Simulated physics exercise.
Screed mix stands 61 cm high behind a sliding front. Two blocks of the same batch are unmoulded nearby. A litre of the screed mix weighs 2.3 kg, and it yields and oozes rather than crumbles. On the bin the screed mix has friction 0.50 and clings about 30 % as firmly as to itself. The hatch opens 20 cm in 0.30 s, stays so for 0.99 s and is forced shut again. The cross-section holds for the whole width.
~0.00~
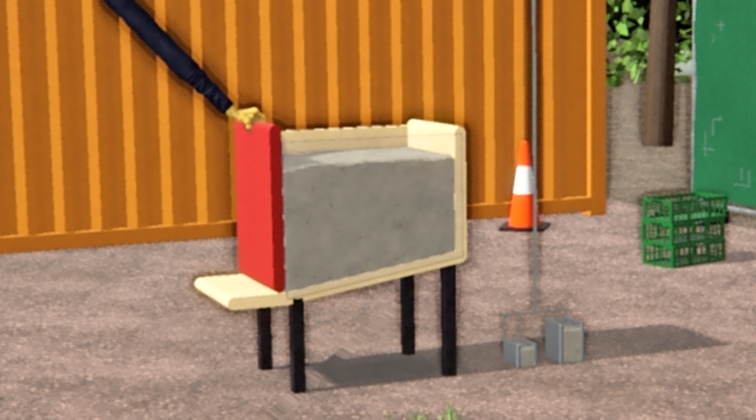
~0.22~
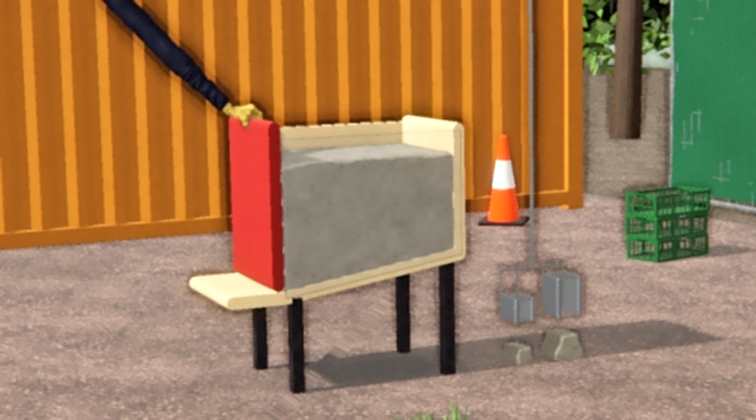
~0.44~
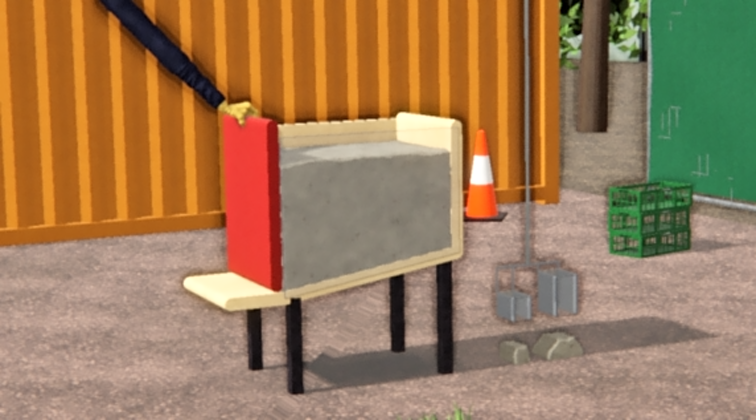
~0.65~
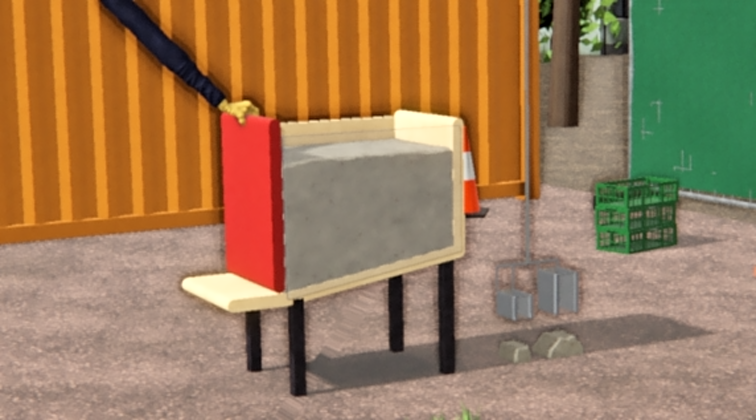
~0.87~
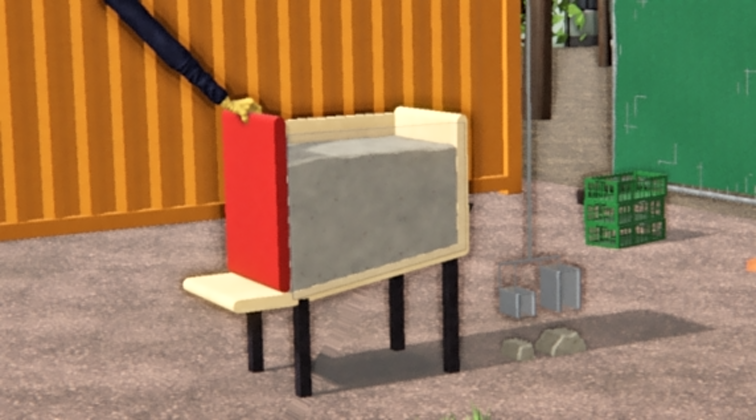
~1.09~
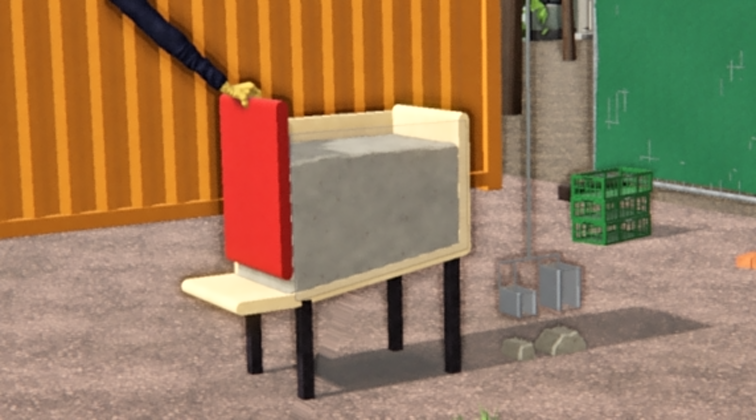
A red hatch closes the left end of a cream box of grey mix on black legs, seen from slightly above in a gravelly yard. A dark blue arm reaches it from the upper left, with an orange container, traffic cone, green crate and green panel behind. Two grey moulds at right lift off small blocks that slump, the camera arcs so the background slides left, and lastly the hatch rises slightly.
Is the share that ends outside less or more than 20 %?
The result is more than 20 %.
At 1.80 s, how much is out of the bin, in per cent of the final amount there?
Some 50 per cent.
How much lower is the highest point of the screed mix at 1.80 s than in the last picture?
About 2 cm.
After 1.41 s, the hatch is 20 cm open and 5 % is out.
After 1.80 s, the hatch is 20 cm open and 16 % is out.
After 2.19 s, the hatch is 20 cm open and 26 % is out.
After 2.57 s, the hatch is 5.0 cm open and 33 % is out.
After 3.27 s, the hatch is shut and 33 % is out.
